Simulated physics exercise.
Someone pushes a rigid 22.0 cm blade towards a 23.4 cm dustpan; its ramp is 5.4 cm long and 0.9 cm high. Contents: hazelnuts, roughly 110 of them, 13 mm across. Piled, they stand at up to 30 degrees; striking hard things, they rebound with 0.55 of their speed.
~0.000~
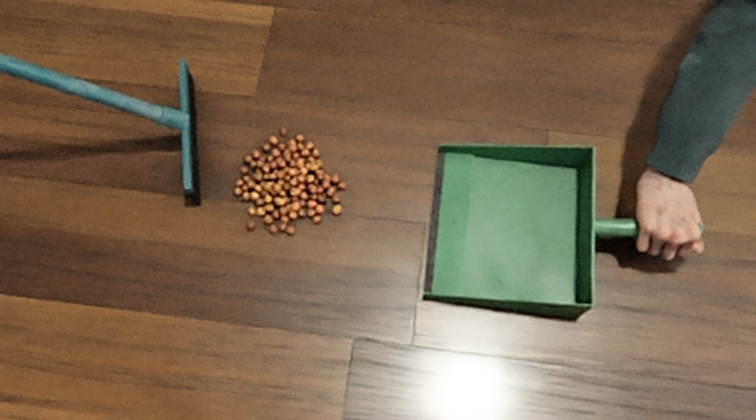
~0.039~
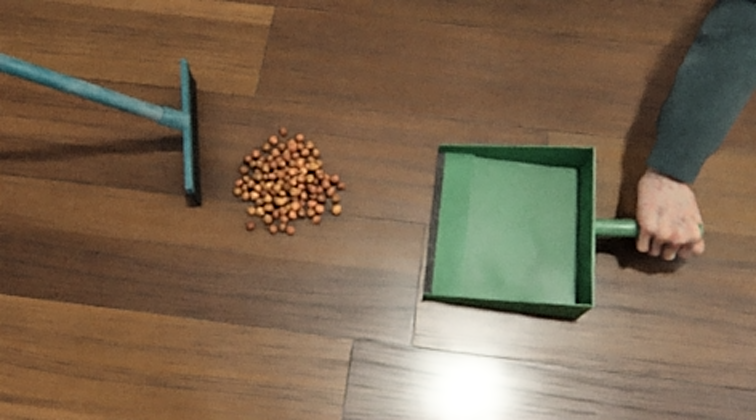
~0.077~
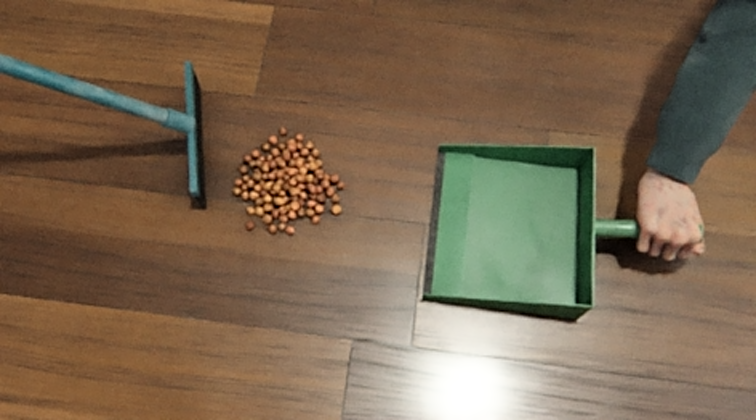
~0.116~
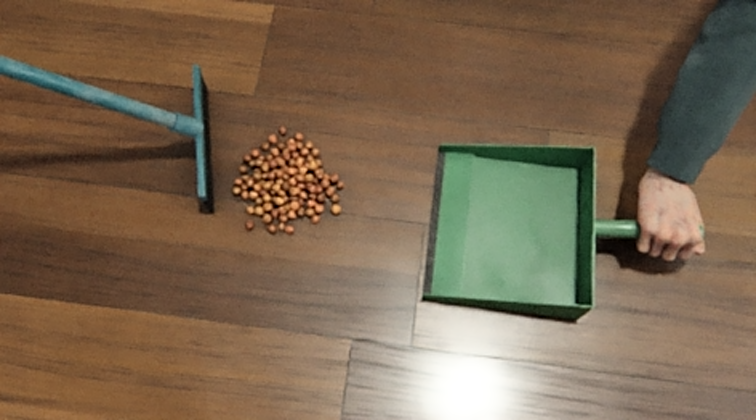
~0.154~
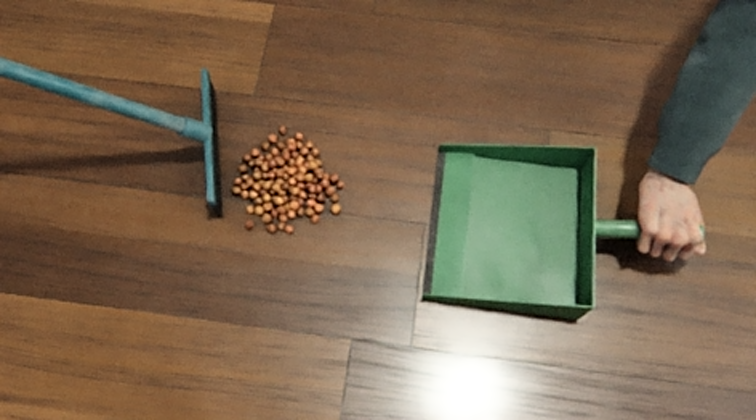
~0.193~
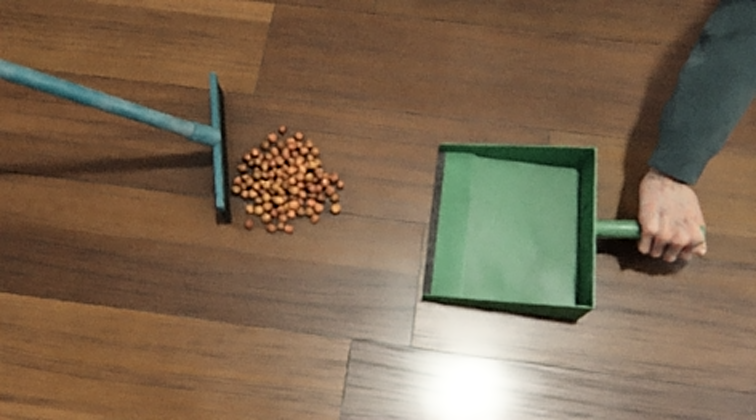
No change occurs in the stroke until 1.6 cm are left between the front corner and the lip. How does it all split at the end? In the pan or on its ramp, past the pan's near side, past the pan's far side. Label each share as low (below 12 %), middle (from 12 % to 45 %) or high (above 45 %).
Pan - low; near side - low; far side - middle.
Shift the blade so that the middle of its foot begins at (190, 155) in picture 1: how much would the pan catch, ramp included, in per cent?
The pan and its ramp would take some 5 per cent.
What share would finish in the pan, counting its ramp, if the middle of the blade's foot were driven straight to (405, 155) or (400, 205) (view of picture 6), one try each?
I'd expect around 15 percent, then around 10 percent.
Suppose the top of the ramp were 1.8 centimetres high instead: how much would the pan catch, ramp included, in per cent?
That change would give about 5 per cent.
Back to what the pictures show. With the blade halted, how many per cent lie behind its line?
Roughly 20 per cent of it.
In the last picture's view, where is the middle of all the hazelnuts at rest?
Near (411, 191).
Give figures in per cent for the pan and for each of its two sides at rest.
Final shares - pan: 5%, near side: 5%, far side: 20%.
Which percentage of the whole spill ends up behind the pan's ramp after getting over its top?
Roughly 0 in a hundred.
After 0.54 s, middle of the blade 19 cm from the lip; 0 % over the lip, far side 10 %, near side 0 %.
After 0.76 s, middle of the blade 10 cm from the lip; 0 % over the lip, far side 15 %, near side 0 %.
After 1.10 s, middle of the blade 5 cm from the lip; 5 % over the lip, far side 20 %, near side 5 %.
At rest (1.5 s), pan 5 %, near side 5 %, far side 20 %, in front of the lip or behind the blade 75 %.
